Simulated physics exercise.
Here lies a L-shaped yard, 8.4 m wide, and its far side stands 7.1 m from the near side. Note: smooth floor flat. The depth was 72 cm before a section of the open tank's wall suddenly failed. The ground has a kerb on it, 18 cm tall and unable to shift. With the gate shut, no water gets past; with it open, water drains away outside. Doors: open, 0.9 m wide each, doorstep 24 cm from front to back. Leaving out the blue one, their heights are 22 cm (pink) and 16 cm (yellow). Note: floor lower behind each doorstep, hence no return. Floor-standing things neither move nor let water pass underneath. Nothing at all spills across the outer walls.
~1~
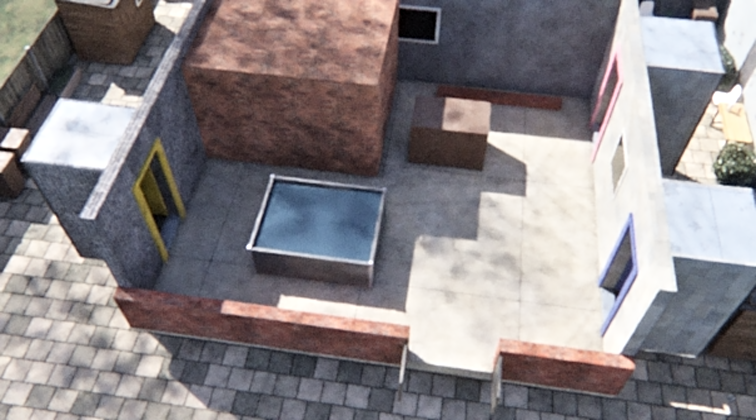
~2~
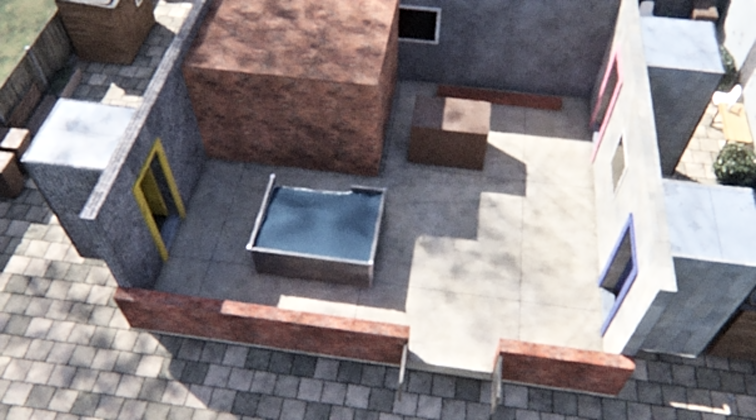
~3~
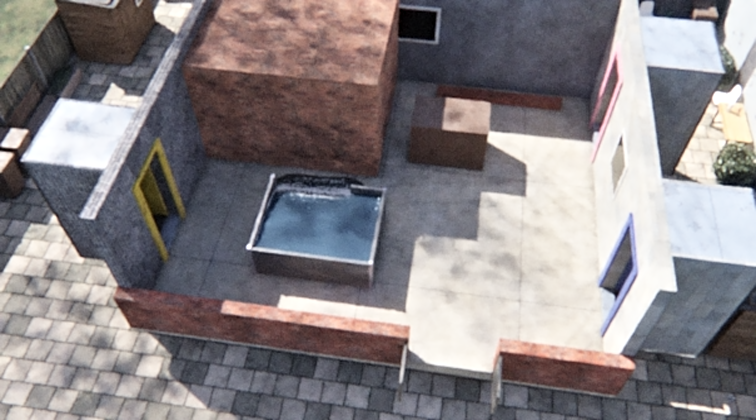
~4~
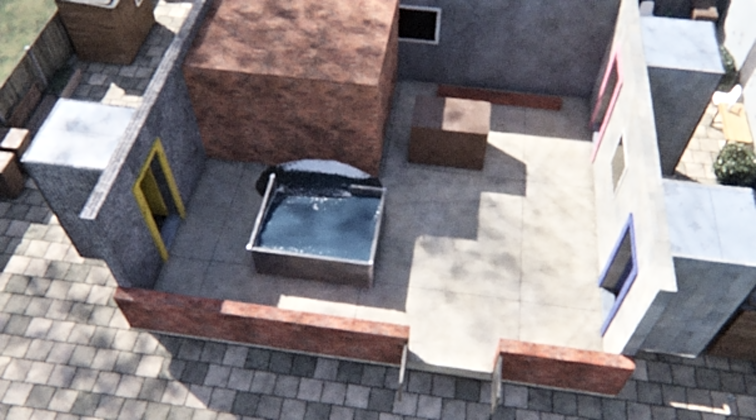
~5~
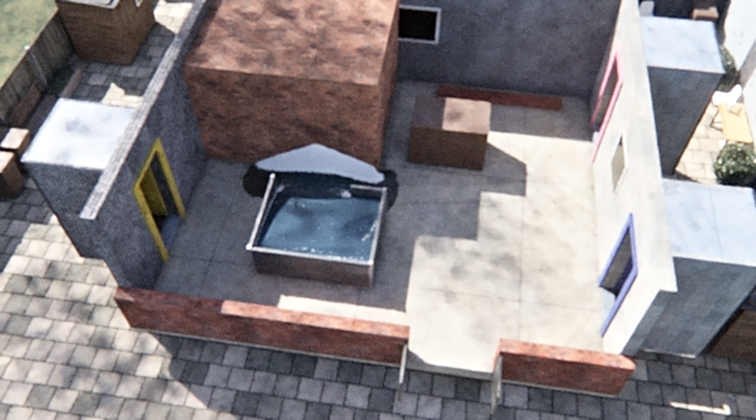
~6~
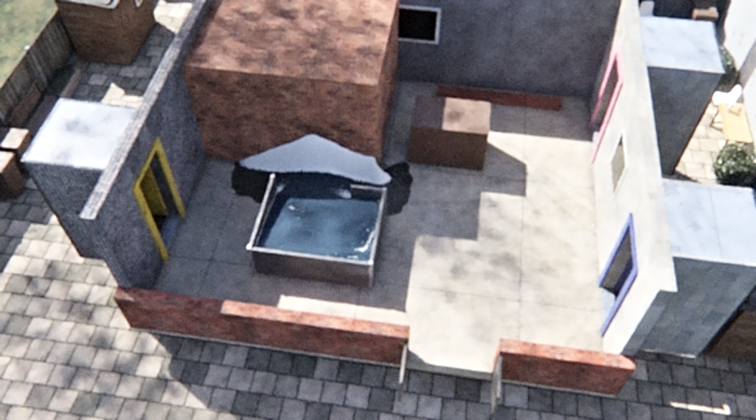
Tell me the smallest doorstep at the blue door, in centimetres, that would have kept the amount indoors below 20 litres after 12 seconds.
The smallest that would have done is close to 8 cm.
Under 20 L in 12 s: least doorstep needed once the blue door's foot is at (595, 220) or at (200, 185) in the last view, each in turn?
Roughly 12.0 cm for the first and 37 cm for the second.
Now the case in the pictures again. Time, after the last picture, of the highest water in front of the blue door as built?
Near 7.0 s.
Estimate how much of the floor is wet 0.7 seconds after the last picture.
Wet: Close to 15 %.
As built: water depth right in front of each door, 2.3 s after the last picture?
Reading in centimetres: Blue = 2, pink = 0, yellow = 14.
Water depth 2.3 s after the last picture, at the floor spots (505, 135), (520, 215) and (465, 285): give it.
Going through the spots in order gives 0, 3 and 2 centimetres.
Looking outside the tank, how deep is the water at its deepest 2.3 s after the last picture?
I'd put it near 32 cm.
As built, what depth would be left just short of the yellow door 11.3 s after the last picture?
7.5 cm.
Then, 0.7 s after the last picture water covers 15 % of the floor, deepest (55 cm) near (319, 174); it has not reached the blue door.
Then, 2.3 s after the last picture water covers 55 % of the floor, deepest (32 cm) near (145, 311); it has not reached the blue door.
Then, 11.3 s after the last picture water covers 95 % of the floor, deepest (12 cm) near (586, 116); 7 cm at the blue door, 58 litres in over its 5 cm doorstep.
At the blue door as built, the water peaked near 12 cm, 6.9 s after the last picture.
Run again over the same 12 s with other heights there, 27 litres in over 7 cm, 8 litres over 10 cm. The limit of 20 litres is kept from about 8 cm up.
